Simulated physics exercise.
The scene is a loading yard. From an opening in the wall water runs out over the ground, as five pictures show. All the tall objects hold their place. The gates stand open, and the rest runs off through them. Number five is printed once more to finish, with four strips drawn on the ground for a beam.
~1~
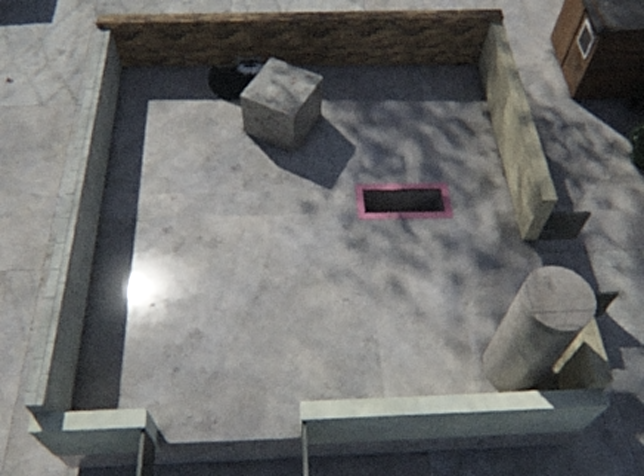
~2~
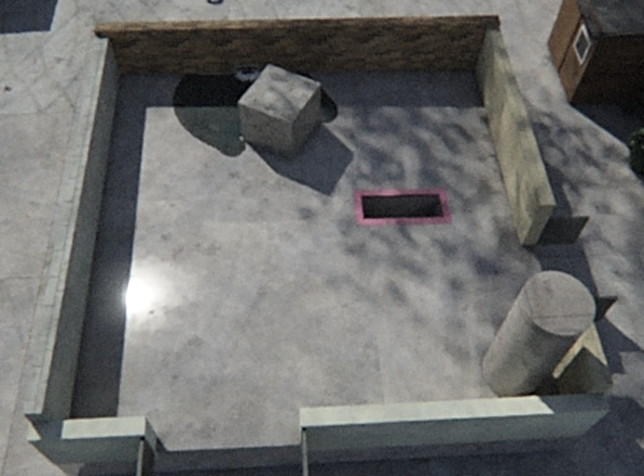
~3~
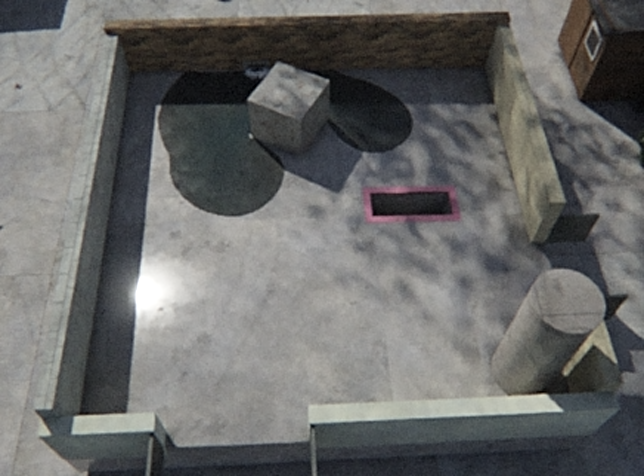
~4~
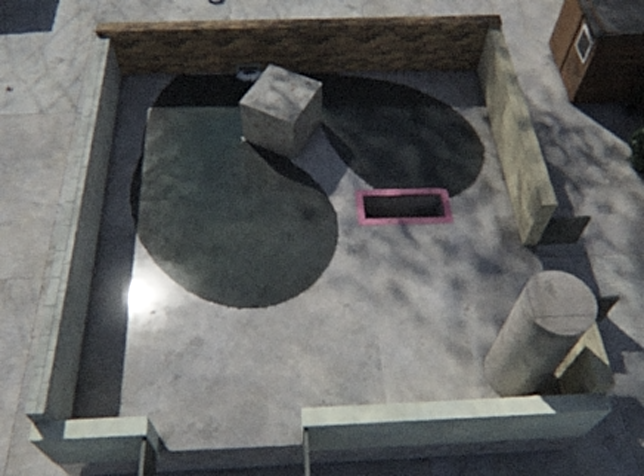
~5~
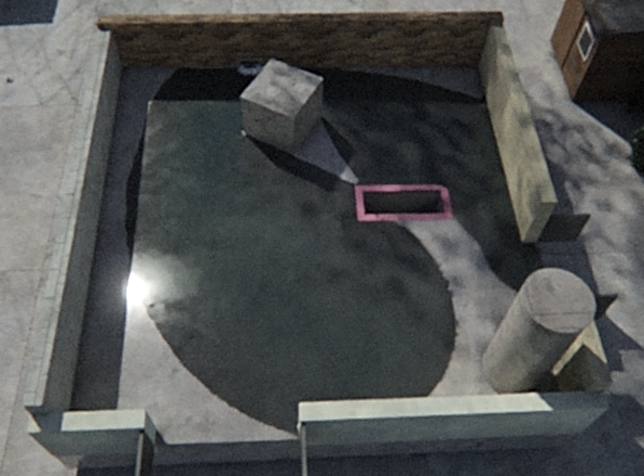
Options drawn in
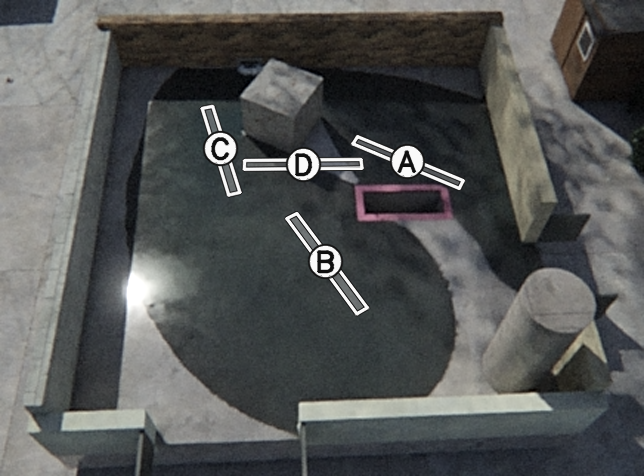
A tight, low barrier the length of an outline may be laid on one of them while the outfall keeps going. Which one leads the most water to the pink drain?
It is C.
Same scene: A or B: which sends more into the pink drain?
B it is.
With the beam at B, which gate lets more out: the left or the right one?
The right one.
On the marked copy, A from (355, 140) to (461, 184); B from (291, 216) to (362, 310); C from (207, 107) to (234, 193); D from (244, 164) to (361, 163).
For spot A, about 5 % of the stream goes into the pink drain, about 95 % out by the gates.
For spot B, about 10 % of the stream goes into the pink drain, about 89 % out by the gates.
For spot C, about 16 % of the stream goes into the pink drain, about 83 % out by the gates.
For spot D, about 9 % of the stream goes into the pink drain, about 90 % out by the gates.
